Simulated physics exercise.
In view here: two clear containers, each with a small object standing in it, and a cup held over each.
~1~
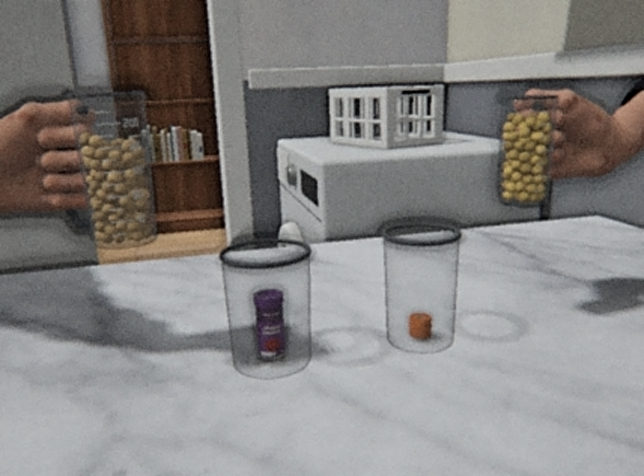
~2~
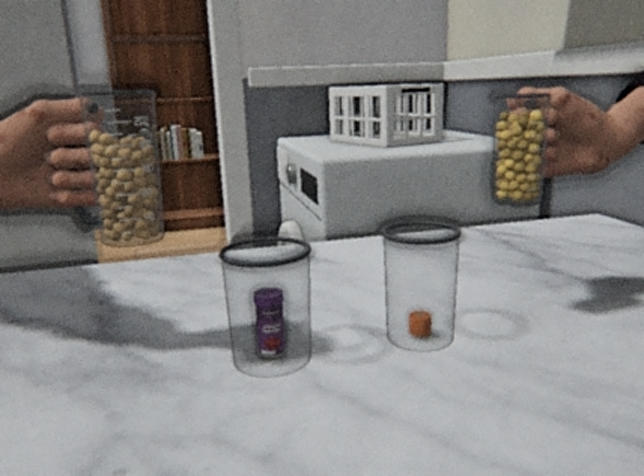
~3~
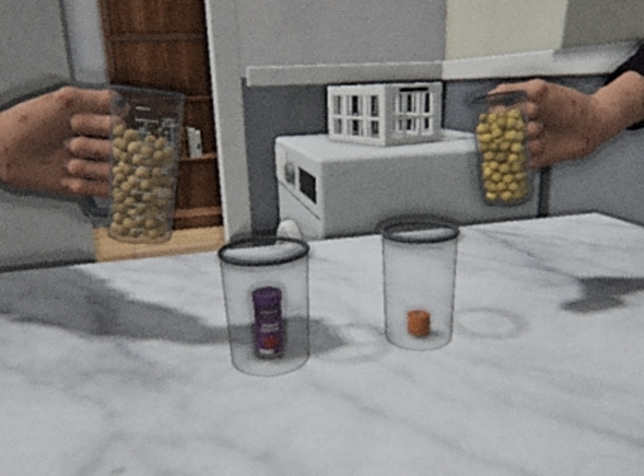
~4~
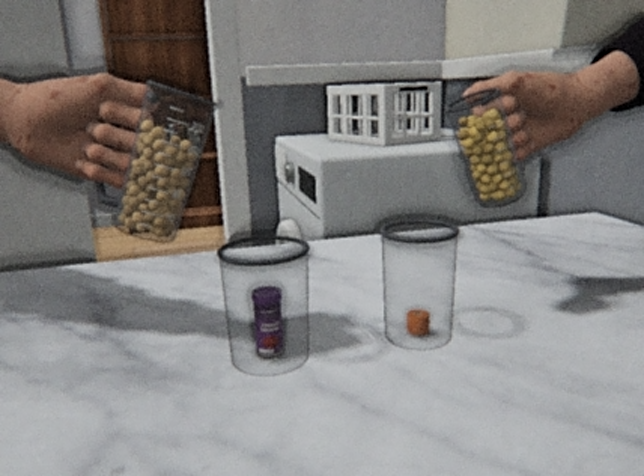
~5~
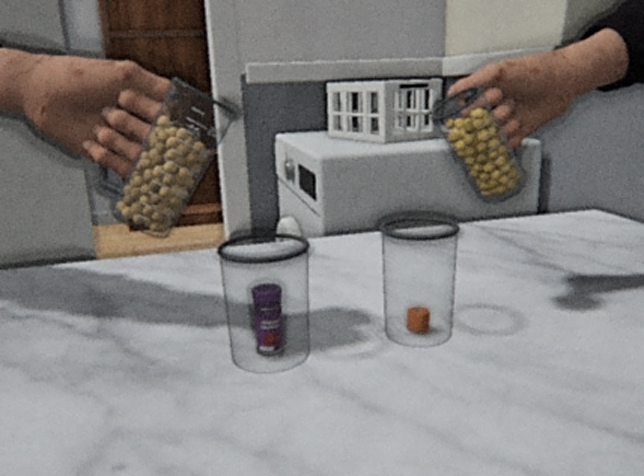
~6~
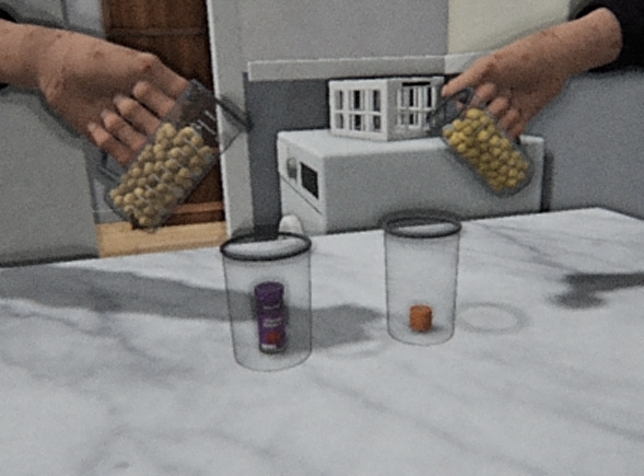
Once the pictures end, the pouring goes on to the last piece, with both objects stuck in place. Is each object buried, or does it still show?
In the end the left one stays visible and the right one is swallowed up.
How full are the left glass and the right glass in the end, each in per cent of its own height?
The left one ends up around 50 percent full and the right one around 40 percent.
Then, 0.46 s later than the last frame, left glass empty, all of its cupful still in the cup; right glass empty, all of its cupful still in the cup.
Then, 0.96 s later than the last frame, left glass empty, all of its cupful still in the cup; right glass empty, all of its cupful still in the cup.
Then, 1.55 s later than the last frame, left glass a third full, none of its cupful still in the cup; right glass a third full, none of its cupful still in the cup.
When it is over, left glass half full (surface near (270, 298)), nothing beside it; right glass a third full (surface near (421, 286)), nothing beside it; the left thing is still showing; the right thing is covered.
